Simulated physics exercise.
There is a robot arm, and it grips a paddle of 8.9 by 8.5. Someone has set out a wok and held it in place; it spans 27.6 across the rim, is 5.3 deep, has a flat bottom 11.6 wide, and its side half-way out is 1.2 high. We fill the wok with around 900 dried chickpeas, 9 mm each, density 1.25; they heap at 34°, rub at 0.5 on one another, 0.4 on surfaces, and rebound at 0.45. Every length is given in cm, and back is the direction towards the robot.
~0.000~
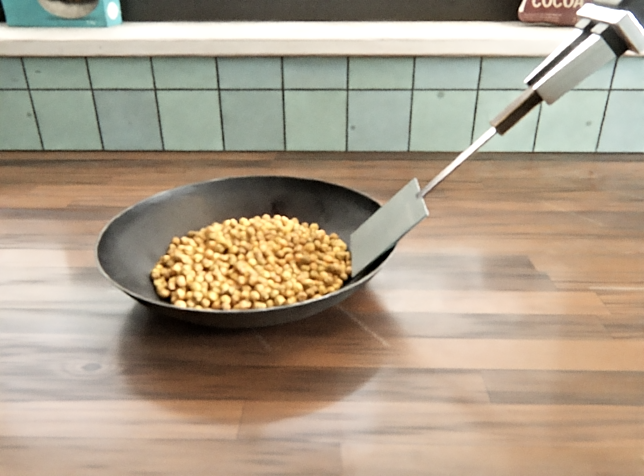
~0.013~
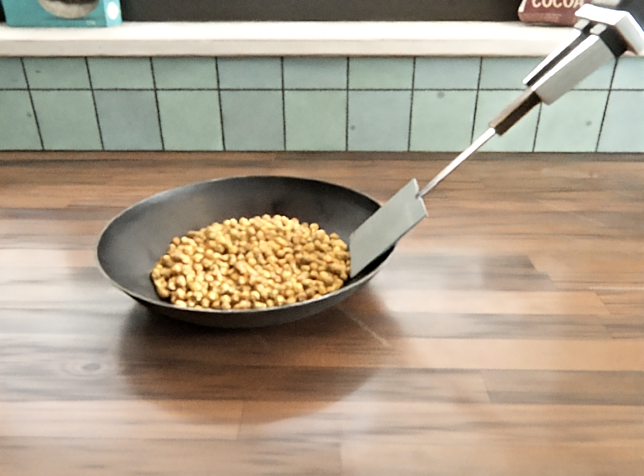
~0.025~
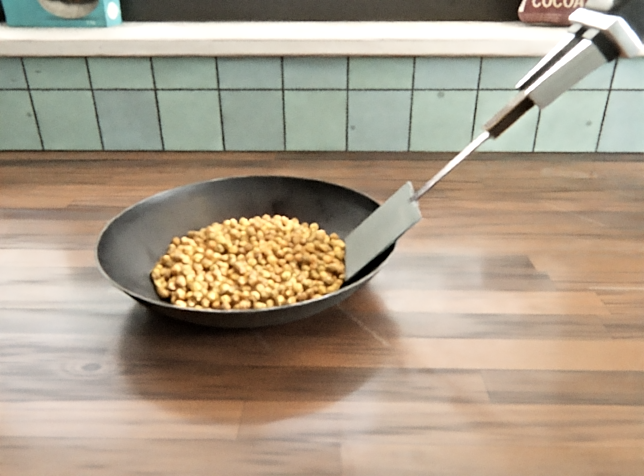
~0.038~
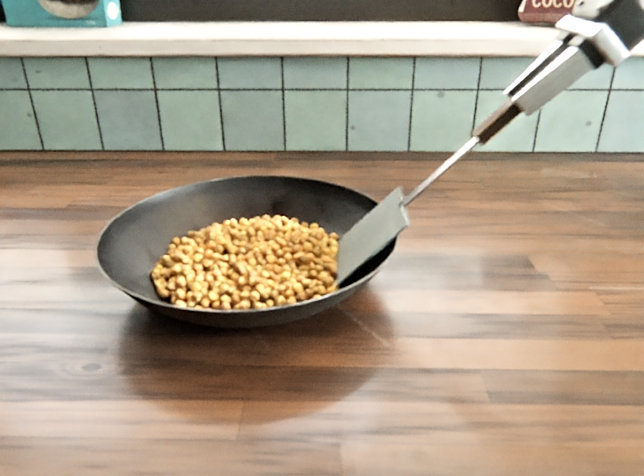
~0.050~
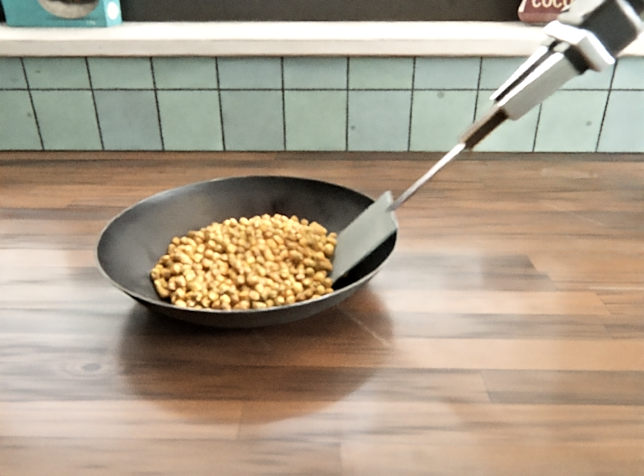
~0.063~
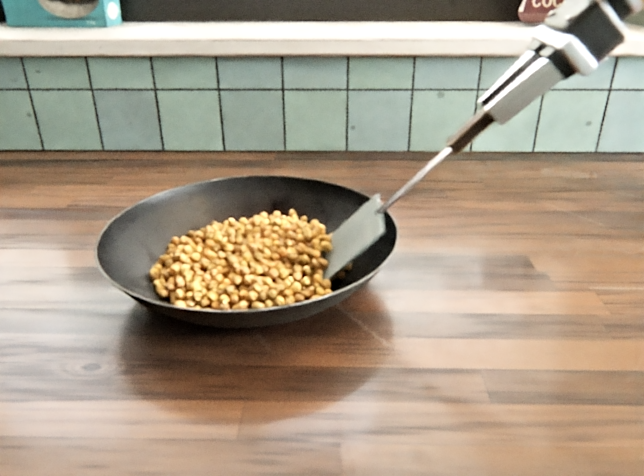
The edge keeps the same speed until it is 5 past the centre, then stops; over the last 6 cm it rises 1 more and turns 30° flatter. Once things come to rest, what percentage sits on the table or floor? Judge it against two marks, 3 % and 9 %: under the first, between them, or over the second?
Under the first, so below 3 %.
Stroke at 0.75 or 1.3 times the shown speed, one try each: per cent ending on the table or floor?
Some 0 per cent, then some 0 per cent, on the table or floor.
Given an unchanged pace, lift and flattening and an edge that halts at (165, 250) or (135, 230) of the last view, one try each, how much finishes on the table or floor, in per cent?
5 % and 30 %.
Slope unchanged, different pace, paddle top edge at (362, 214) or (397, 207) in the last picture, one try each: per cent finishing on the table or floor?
Respectively, some 0 and 0 per cent.
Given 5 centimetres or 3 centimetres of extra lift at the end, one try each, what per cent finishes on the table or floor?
Close to 5 and 0 percent respectively.
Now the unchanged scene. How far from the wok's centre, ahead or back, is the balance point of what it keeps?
About 5.0 centimetres ahead.
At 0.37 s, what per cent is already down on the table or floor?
I'd say close to 0 in a hundred.
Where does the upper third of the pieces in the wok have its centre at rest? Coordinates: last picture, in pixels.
Around (161, 241).
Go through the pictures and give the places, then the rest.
The first frame shows paddle top edge at (421, 195), sloping 46°; upper third of the load around (257, 258), from x 155 to 350, top at y 220; 900 in the wok.
The second frame shows paddle top edge at (420, 196), sloping 46°; upper third of the load around (257, 258), from x 155 to 350, top at y 220.
The third frame shows paddle top edge at (415, 199), sloping 46°; upper third of the load around (257, 257), from x 155 to 350, top at y 220.
The fourth frame shows paddle top edge at (404, 204), sloping 46°; upper third of the load around (257, 256), from x 155 to 350, top at y 220.
The fifth frame shows paddle top edge at (392, 209), sloping 46°; upper third of the load around (258, 255), from x 155 to 350, top at y 220.
The sixth frame shows paddle top edge at (380, 212), sloping 46°; upper third of the load around (257, 253), from x 155 to 350, top at y 215; 900 in the wok.
By 0.11 s, sloping 46°, highest piece 6 above the table; 900 in the wok.
By 0.15 s, sloping 34°, highest piece 5 above the table; 900 in the wok.
By 0.37 s, sloping 16°, highest piece 6 above the table; 899 in the wok, 1 on the table or floor.
By 1.42 s, sloping 16°, highest piece 6 above the table; 898 in the wok, 2 on the table or floor.
Final count, 898 in the wok, 2 on the table or floor. That is 0 % on the table or floor.
